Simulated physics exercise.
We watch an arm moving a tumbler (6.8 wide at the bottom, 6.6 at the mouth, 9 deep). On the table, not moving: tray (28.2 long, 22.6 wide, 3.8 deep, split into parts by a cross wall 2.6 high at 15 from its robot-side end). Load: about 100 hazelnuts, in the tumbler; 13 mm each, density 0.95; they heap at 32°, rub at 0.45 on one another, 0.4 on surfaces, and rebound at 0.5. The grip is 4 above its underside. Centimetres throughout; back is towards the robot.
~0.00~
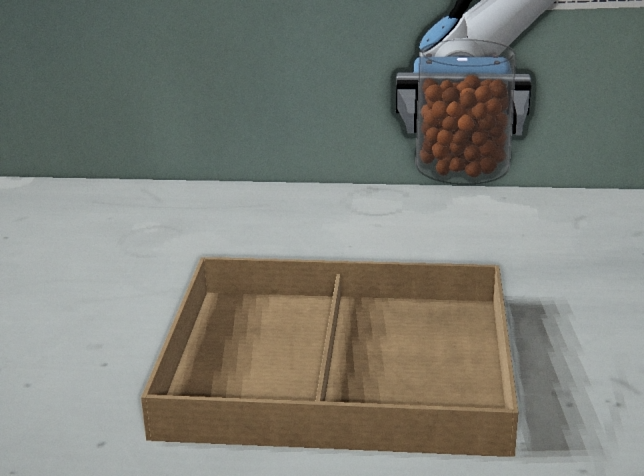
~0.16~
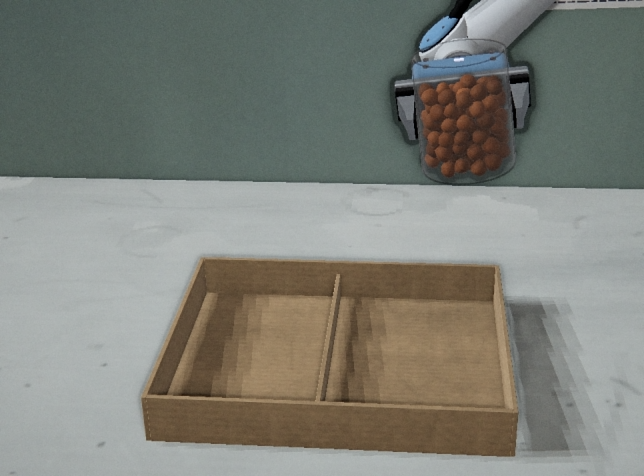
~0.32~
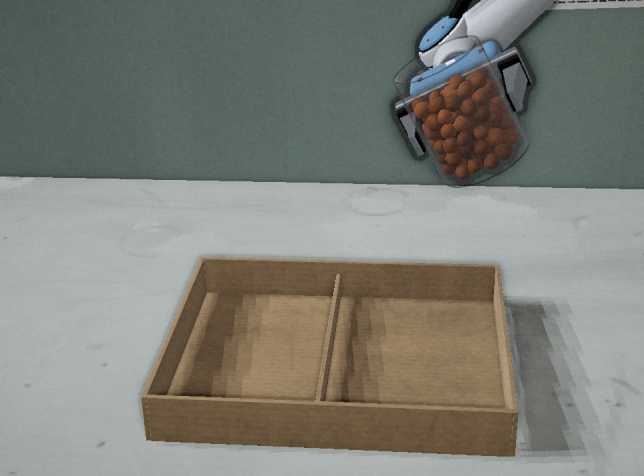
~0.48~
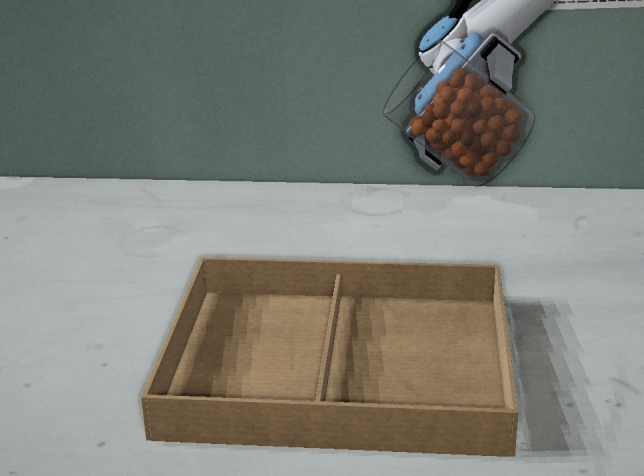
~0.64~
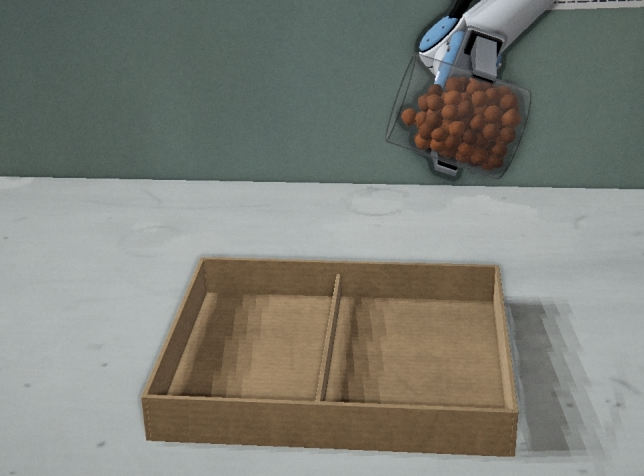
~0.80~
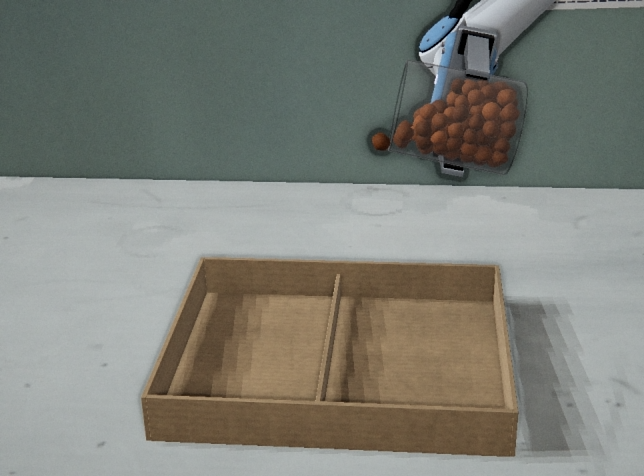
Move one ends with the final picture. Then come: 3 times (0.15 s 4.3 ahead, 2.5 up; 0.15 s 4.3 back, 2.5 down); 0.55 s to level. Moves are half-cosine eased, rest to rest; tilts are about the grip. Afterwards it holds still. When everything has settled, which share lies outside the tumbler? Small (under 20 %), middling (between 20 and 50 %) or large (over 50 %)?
Share outside the tumbler: Large (over 50 %).
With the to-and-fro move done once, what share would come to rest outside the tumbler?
It would be near 40 per cent.
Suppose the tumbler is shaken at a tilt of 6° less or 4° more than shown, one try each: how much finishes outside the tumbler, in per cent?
Some 60 and 85 per cent.
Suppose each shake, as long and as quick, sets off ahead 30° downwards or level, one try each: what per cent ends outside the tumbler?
Some 35 and 60 per cent.
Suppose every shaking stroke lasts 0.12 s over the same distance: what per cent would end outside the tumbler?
Then about 90 per cent.
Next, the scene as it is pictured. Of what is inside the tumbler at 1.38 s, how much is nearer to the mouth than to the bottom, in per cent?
About 80 per cent.
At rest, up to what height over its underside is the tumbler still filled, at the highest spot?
Some 4.0 cm.
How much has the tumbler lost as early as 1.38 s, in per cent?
About 55 per cent by then.
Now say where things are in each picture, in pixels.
The tumbler middle at (465, 113), level; upper third of the load around (467, 100), from x 430 to 500, top at y 85; 103 in the tumbler, in the first frame.
The tumbler middle at (464, 113), tilted 8° forward; upper third of the load around (464, 100), from x 425 to 500, top at y 85, in the second frame.
The tumbler middle at (462, 113), tilted 27° forward; upper third of the load around (467, 101), from x 420 to 510, top at y 80, in the third frame.
The tumbler middle at (460, 115), tilted 52° forward; upper third of the load around (463, 101), from x 420 to 515, top at y 75, in the fourth frame.
The tumbler middle at (458, 117), tilted 71° forward; upper third of the load around (471, 101), from x 410 to 510, top at y 85, in the fifth frame.
The tumbler middle at (458, 118), tilted 79° forward; upper third of the load around (477, 103), from x 380 to 510, top at y 85; 103 in the tumbler, in the sixth frame.
After 1.38 s, tilted 79° forward, highest piece 24 above the table; 44 in the tumbler, 26 in the far-side part, 12 in the robot-side part, 21 in flight or on a rim.
After 1.96 s, tilted 43° forward, highest piece 25 above the table; 45 in the far-side part, 29 in the tumbler, 28 in the robot-side part, 1 on the table or floor.
After 2.45 s, level, highest piece 23 above the table; 46 in the far-side part, 29 in the tumbler, 27 in the robot-side part, 1 on the table or floor.
After 3.50 s, level, highest piece 23 above the table; 46 in the far-side part, 29 in the tumbler, 27 in the robot-side part, 1 on the table or floor.
In the end, 46 in the far-side part, 29 in the tumbler, 27 in the robot-side part, 1 on the table or floor. That is 72 % outside the tumbler.
